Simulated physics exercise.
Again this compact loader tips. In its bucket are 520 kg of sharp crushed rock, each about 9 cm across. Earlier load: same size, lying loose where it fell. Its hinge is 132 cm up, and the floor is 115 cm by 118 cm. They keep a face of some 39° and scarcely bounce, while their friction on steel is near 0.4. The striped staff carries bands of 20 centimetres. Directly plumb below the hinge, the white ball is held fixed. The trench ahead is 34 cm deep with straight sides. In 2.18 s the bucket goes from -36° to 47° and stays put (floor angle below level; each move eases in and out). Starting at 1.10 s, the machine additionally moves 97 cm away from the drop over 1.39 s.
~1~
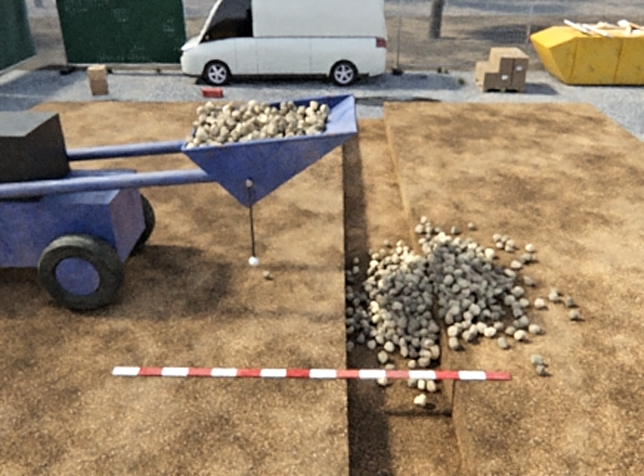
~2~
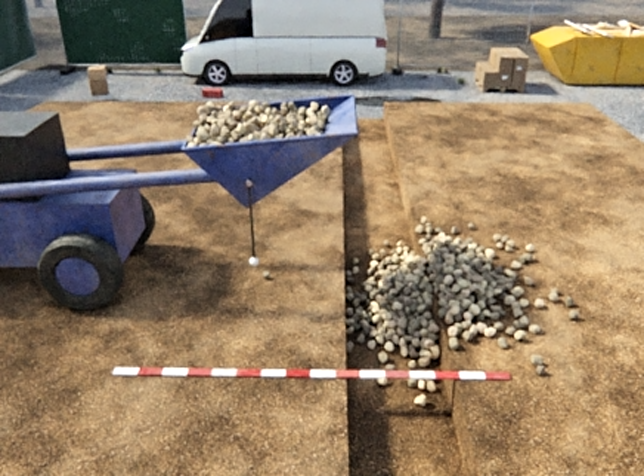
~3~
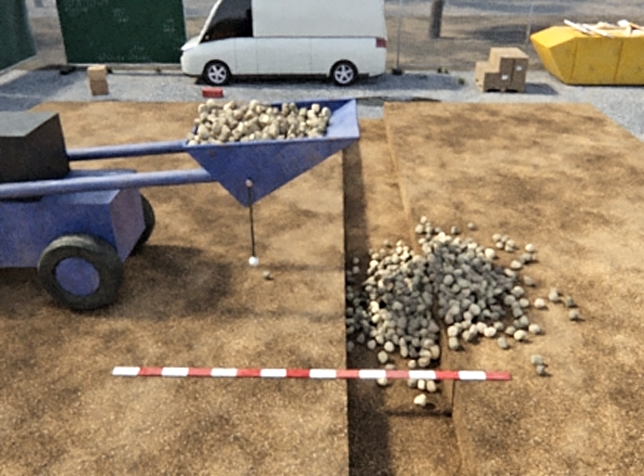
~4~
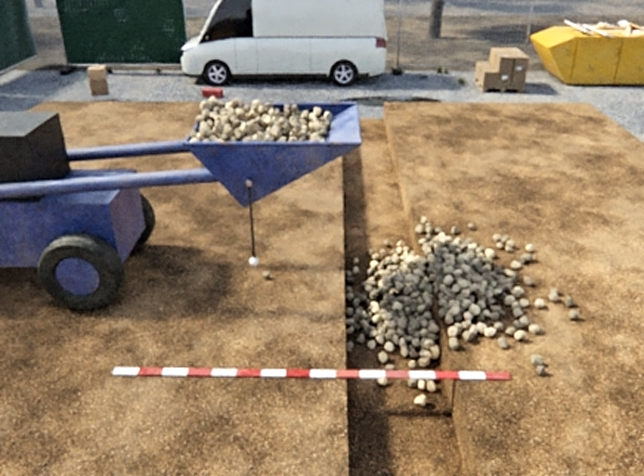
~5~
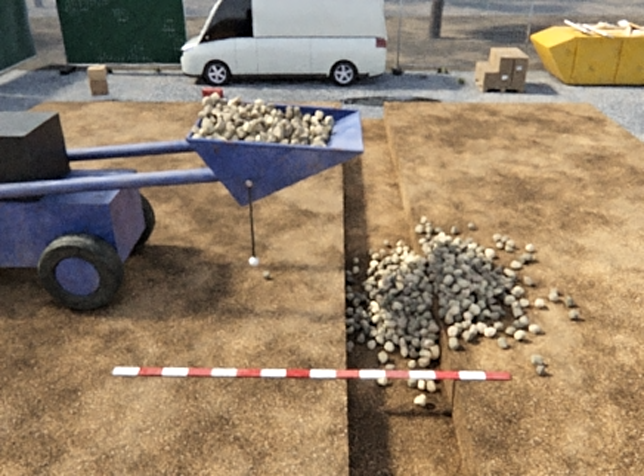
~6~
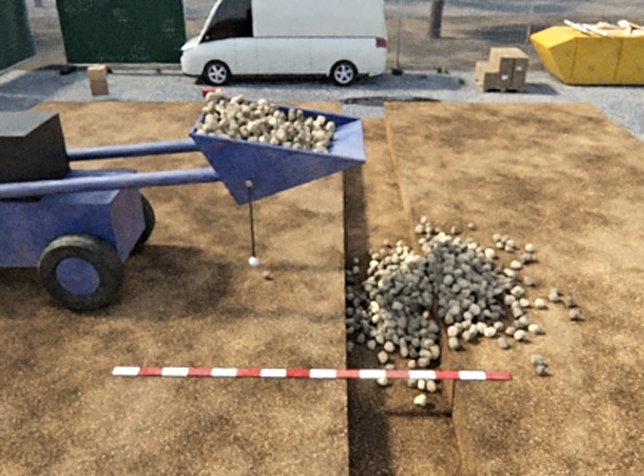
A blue compact loader with black wheels stands at the left on brown ground, seen from a raised, still viewpoint, its raised bucket full of pale stones beside a narrow straight-sided trench. A loose heap of similar stones lies in and beyond the trench, behind a red-and-white striped staff, with a white van, boxes and a yellow skip at the back. The bucket slowly tilts back, its front lip rising slightly, while the stones shift a little.
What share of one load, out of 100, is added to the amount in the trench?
Close to 5 out of 100.
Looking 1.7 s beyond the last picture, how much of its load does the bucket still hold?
Around 5 per cent of the load is still inside.
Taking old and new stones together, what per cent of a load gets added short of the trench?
Some 95 per cent.
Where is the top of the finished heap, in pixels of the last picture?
Near (284, 255).
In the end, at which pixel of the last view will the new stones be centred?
Roughly at (287, 269) in the last picture.
Then, 1.0 s after the last picture the floor is at 34°; in per cent of one load, 85 in the bucket, 15 short of the trench, 57 in the trench, 43 past the trench; the foremost stones are at (541, 275).
Then, 1.7 s after the last picture the floor is at 47°; in per cent of one load, 3 in the bucket, 93 short of the trench, 61 in the trench, 43 past the trench; the foremost stones are at (541, 275).
Then, 2.3 s after the last picture the floor is at 47°; in per cent of one load, 0 in the bucket, 95 short of the trench, 62 in the trench, 43 past the trench; the foremost stones are at (541, 275).
Then, 5.2 s after the last picture the floor is at 47°; in per cent of one load, 0 in the bucket, 95 short of the trench, 62 in the trench, 43 past the trench; the foremost stones are at (541, 275). Net gain in the trench, 5.
